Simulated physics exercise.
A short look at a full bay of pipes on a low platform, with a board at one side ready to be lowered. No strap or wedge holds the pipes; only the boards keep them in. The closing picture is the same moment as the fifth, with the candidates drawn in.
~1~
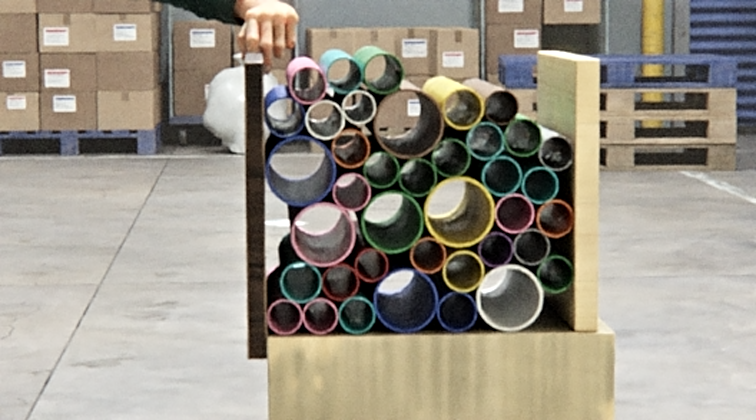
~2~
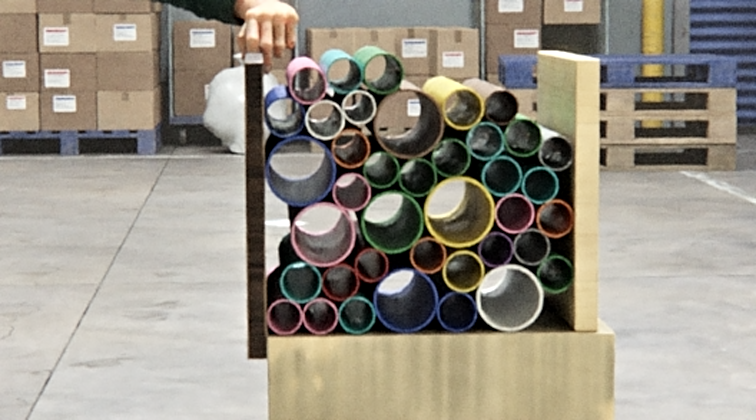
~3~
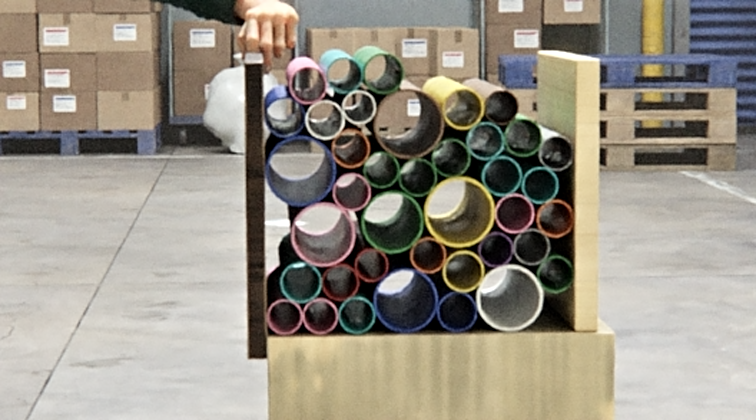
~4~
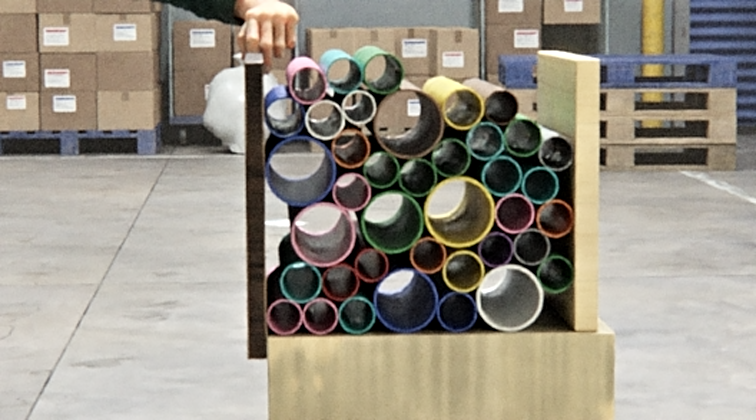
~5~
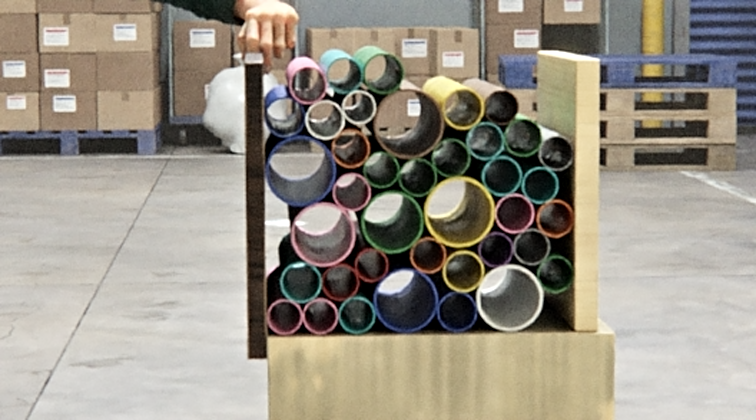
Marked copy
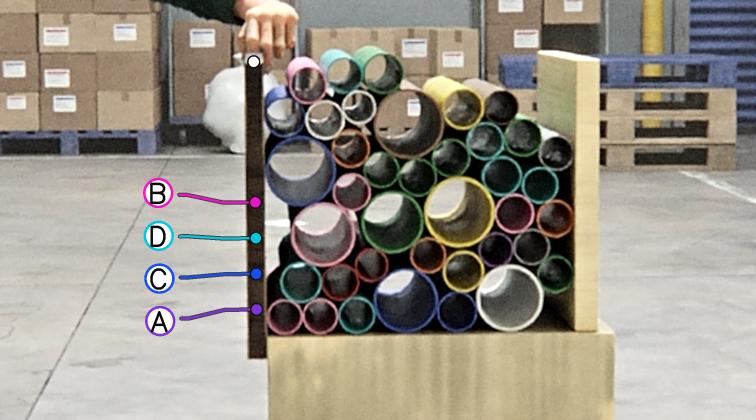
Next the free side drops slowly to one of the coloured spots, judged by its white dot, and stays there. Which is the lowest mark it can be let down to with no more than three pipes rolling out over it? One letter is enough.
Stop at B.
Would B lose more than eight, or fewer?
Fewer than eight.
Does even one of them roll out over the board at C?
At C: Yes.
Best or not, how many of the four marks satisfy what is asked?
One of them.
On the marked copy, A at (257, 310); B at (255, 202); C at (256, 273); D at (256, 238); the white dot at (254, 62).
With B. Early on, top of the board (265, 127).
Further on, top of the board (266, 199).
At the end, top of the board (266, 201), two out over the board.
As for the rest, A more than three out over the board; C more than three out over the board; D more than three out over the board.
